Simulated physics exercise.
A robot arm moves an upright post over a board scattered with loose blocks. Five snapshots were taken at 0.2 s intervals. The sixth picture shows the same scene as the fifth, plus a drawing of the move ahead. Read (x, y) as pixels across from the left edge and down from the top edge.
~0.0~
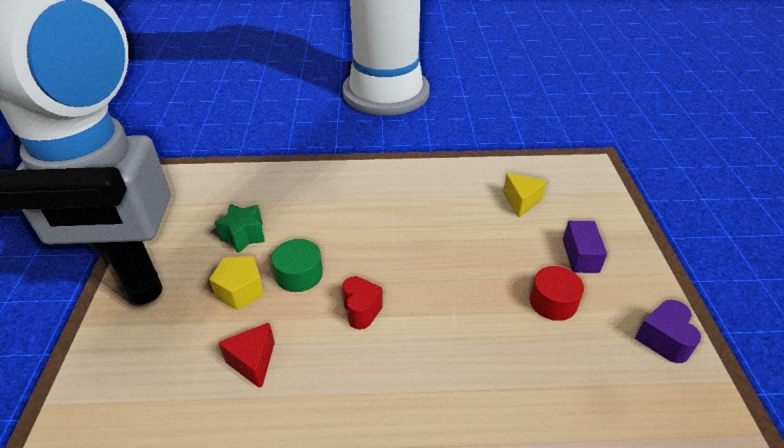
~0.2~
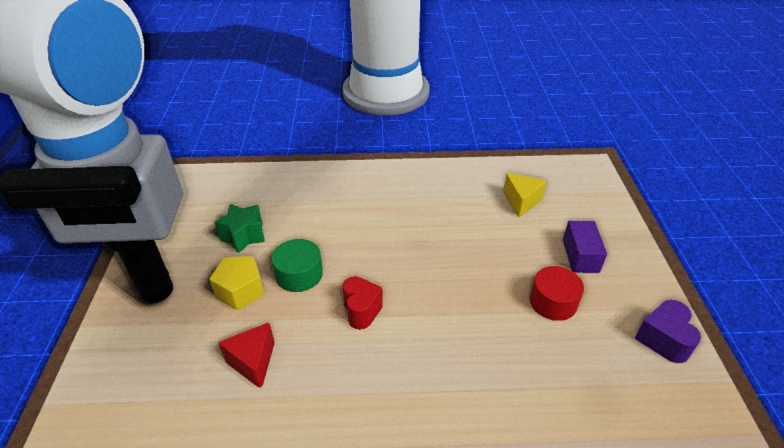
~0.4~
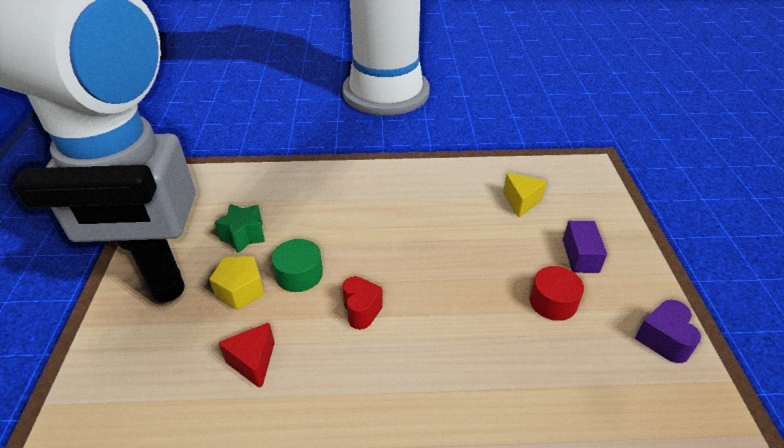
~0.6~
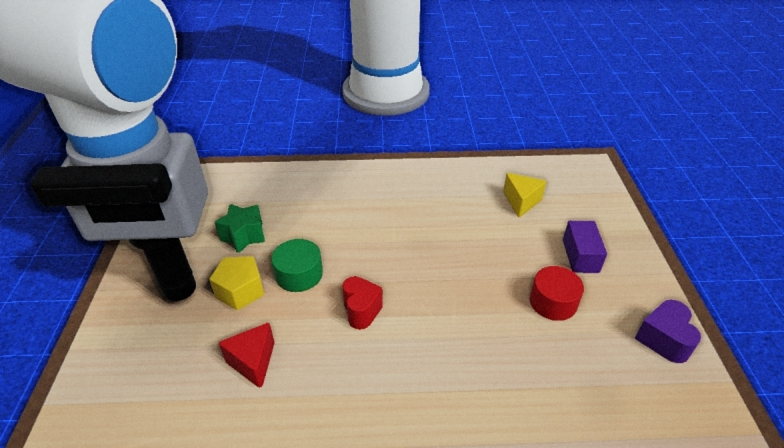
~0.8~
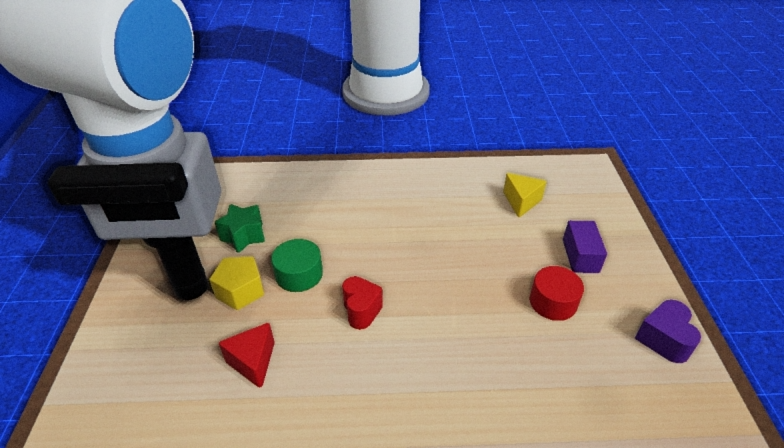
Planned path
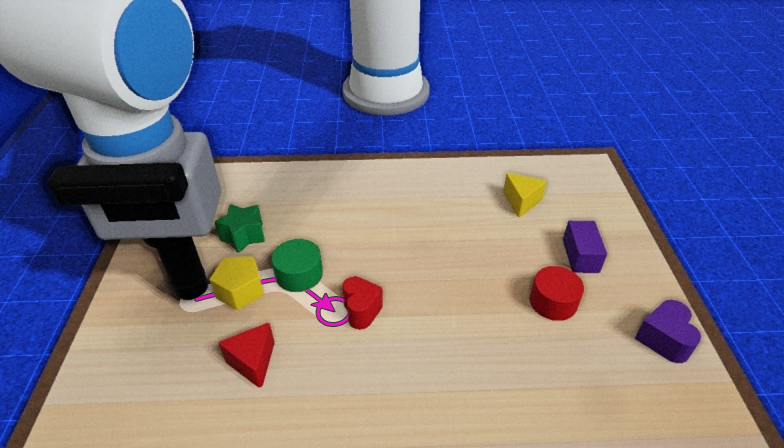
On a wooden board, a robot arm moves a black post right toward still, colourful blocks.
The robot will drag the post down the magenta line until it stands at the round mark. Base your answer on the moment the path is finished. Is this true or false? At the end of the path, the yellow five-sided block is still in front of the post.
My answer: False.
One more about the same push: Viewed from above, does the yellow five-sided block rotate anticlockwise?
Answer: Yes.
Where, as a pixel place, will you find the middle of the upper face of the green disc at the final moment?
Its top middle will sit at (373, 231).
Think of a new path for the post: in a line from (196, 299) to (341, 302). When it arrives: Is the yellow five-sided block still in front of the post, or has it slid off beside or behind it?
Final position: To the side or behind.
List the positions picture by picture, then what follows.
Post's lower end at (146, 293); yellow five-sided block at (235, 272); green star at (239, 217); green disc at (296, 255); red heart at (361, 292), in the first frame.
Post at (157, 292); blocks still, in the second frame.
Post at (169, 291); blocks still, in the third frame.
Post at (180, 290); blocks still, in the fourth frame.
Post at (192, 289); yellow five-sided block at (235, 272); green star at (239, 217); green disc at (296, 255); red heart at (361, 292), in the fifth frame.
Drawn move, from (196, 299) over (249, 285) and (298, 284) to (334, 311).
The first path, step by step. One third of the way, post at (246, 275); yellow five-sided block at (285, 259); green disc at (329, 246).
Two thirds of the way, post at (297, 274); yellow five-sided block at (332, 252), turned 25° anticlockwise; green disc at (370, 233).
At the end, post at (333, 301); yellow five-sided block at (343, 259), turned 65° anticlockwise; green star still; green disc at (373, 231); red heart at (367, 294).
